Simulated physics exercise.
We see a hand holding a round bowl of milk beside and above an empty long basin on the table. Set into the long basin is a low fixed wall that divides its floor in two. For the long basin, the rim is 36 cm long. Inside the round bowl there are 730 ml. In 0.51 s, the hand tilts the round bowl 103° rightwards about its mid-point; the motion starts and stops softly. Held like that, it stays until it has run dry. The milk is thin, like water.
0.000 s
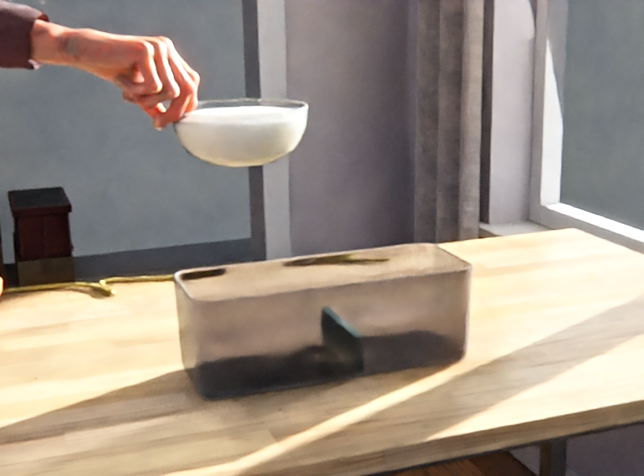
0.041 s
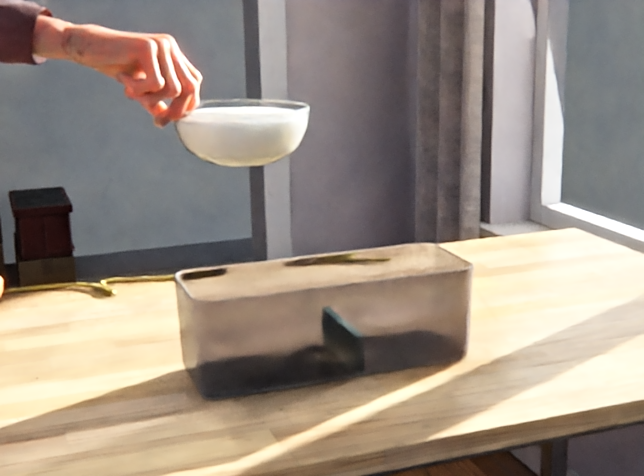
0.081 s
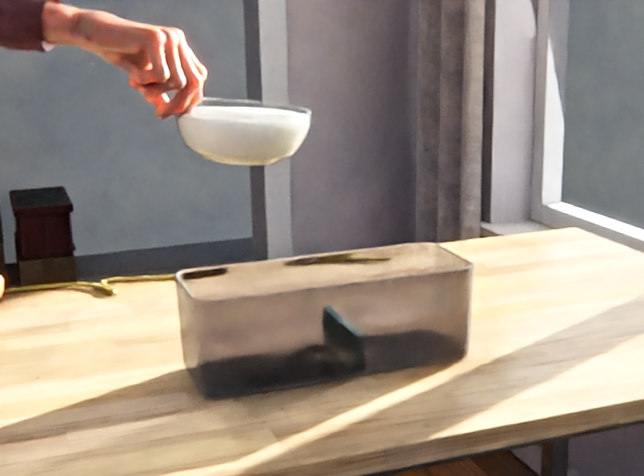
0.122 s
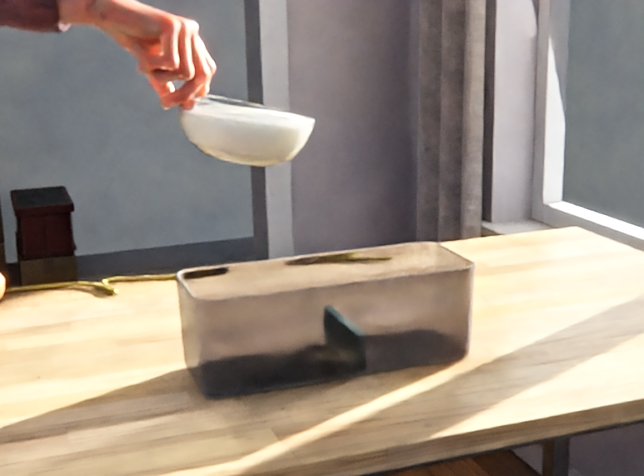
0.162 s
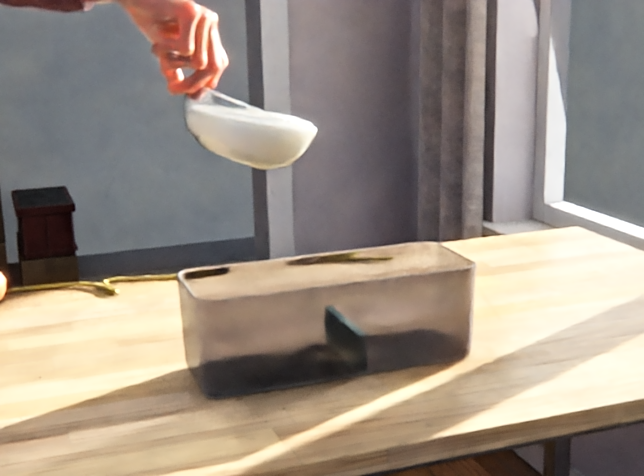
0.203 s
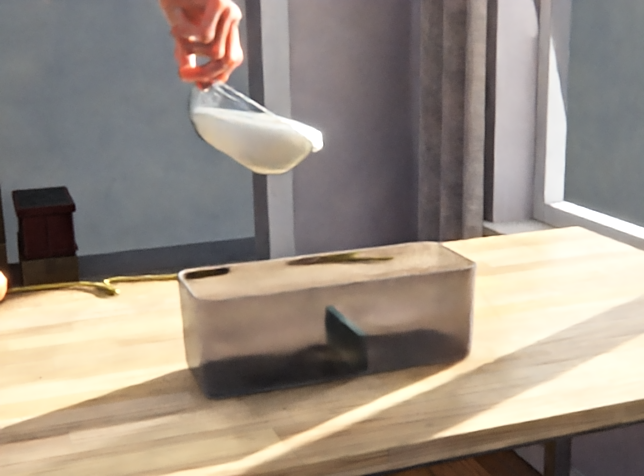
A hand holds a round glass bowl of milk above an empty long basin on a wooden table, at first almost level. The hand then tilts the bowl steadily rightwards, rising over its left side, as the milk shifts toward the lowered right rim and begins to slip over the edge.
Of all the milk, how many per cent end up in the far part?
Roughly 54 per cent.
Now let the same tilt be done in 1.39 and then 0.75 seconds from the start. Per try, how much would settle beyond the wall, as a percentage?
I'd say 75 percent on the first go, 65 percent on the next.
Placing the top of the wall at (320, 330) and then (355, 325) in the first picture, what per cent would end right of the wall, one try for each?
Around 75 and 40 percent, in that order.
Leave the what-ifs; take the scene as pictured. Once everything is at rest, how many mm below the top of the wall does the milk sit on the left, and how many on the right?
About 38 mm on the left, about 28 mm on the right.
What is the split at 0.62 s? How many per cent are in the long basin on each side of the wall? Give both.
Left roughly 28 per cent, right roughly 60.
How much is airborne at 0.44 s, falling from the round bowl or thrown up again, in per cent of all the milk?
Roughly 60 percent.
By 0.44 s the tilt is 99° and 6 per cent is still to pour, 2 is left of the wall and 32 right of it.
By 0.62 s the tilt is 103° and 0 per cent is still to pour, 29 is left of the wall and 59 right of it.
By 0.81 s the tilt is 103° and 0 per cent is still to pour, 35 is left of the wall and 51 right of it.
By 1.01 s the tilt is 103° and 0 per cent is still to pour, 38 is left of the wall and 54 right of it.
At rest 39 per cent lies left of the wall, 54 right of it and 7 outside.
